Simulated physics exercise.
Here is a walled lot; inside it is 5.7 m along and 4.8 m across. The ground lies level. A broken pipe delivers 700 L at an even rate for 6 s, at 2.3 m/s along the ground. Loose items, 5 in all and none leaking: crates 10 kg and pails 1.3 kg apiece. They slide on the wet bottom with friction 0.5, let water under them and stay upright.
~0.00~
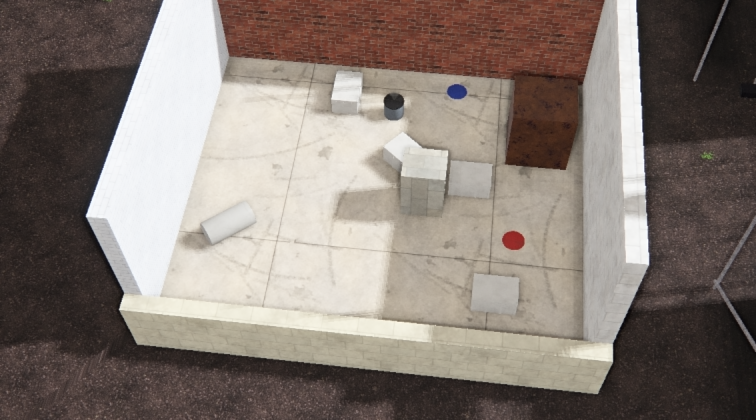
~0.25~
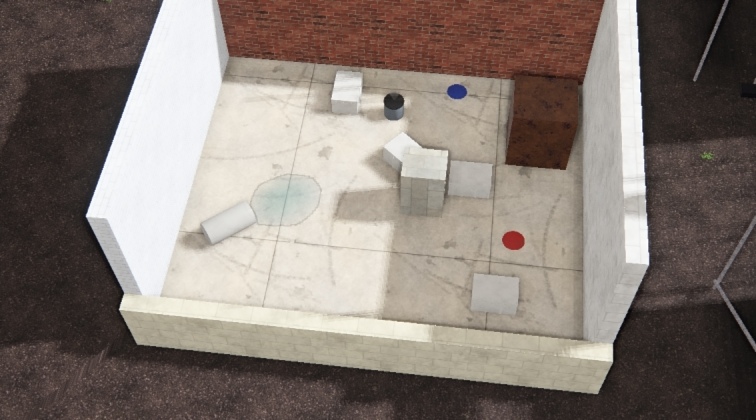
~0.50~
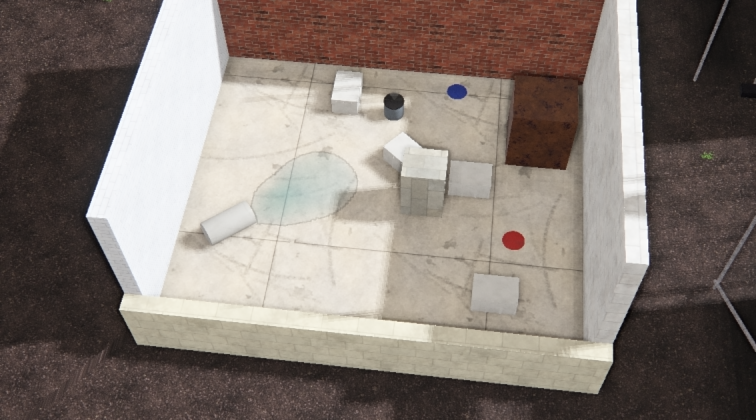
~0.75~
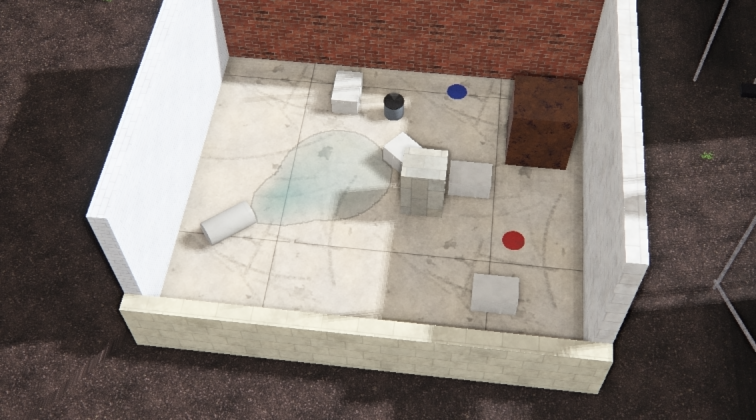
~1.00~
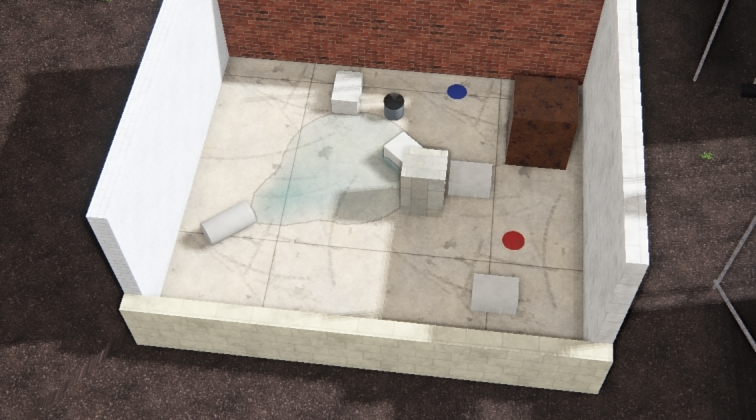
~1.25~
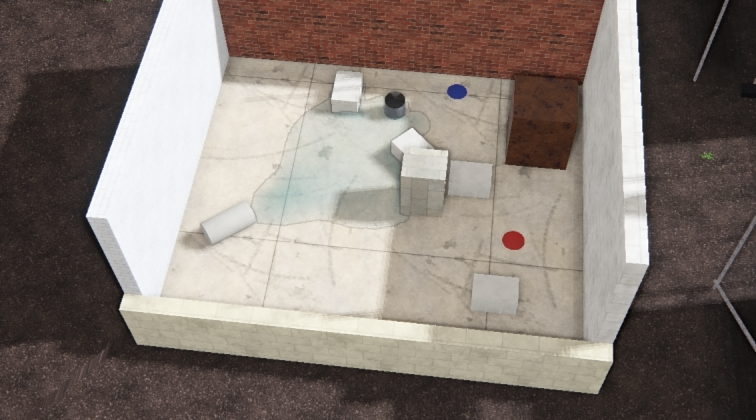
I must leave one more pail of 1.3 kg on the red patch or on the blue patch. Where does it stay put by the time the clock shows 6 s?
Put it on red.
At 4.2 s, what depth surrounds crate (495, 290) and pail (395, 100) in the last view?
About 1 and 5 cm.
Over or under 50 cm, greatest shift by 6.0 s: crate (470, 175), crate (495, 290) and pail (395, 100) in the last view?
In turn: Under, under, over.
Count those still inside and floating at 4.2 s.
I count 2.
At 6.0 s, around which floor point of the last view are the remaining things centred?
Near (481, 155).
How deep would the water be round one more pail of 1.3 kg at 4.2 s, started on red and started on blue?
In turn 0 and 6 cm.
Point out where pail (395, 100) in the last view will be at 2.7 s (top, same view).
Around (456, 68).
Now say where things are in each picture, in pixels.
In the first picture, a crate at (407, 151), on the bottom; a pail at (394, 101) rests on the ground; the red patch at (514, 241); the blue patch at (457, 92); water covers 0.0 m2; 0 of 5 have shifted.
In the second picture, a crate at (407, 151) rests on the ground; a pail at (394, 101), on the bottom; the red patch at (514, 241); the blue patch at (457, 92); water covers 0.7 m2; 0 of 5 have shifted.
In the third picture, a crate at (407, 151) rests on the ground; a pail at (394, 101) rests on the ground; the red patch at (514, 241); the blue patch at (457, 92); 1.4 m2 under water; 0 of 5 have shifted.
In the fourth picture, a crate at (407, 151), on the bottom; a pail at (394, 101) rests on the ground; the red patch at (514, 241); the blue patch at (457, 92); 2.4 m2 under water; 0 of 5 have shifted.
In the fifth picture, a crate at (408, 151), on the bottom; a pail at (394, 101) rests on the ground; the red patch at (514, 241); the blue patch at (457, 92); 3.4 m2 under water; 0 of 5 have shifted.
In the sixth picture, a crate at (415, 147), on the bottom, 14 cm from its start; a pail at (395, 99) rests on the ground; the red patch at (514, 241); the blue patch at (457, 92); 4.2 m2 under water; 1 of 5 have shifted.
After 1.8 s on red it would be 0 cm off in 0 cm of water; on blue it would be 1 cm off in 1 cm of water.
After 2.7 s on red it would be 0 cm off in 0 cm of water; on blue it would be 63 cm off in 5 cm of water.
After 4.2 s on red it would be 0 cm off in 0 cm of water; on blue it would be 185 cm off in 6 cm of water.
After 6.0 s on red it would be 1 cm off in 2 cm of water; on blue it would be 185 cm off in 11 cm of water.
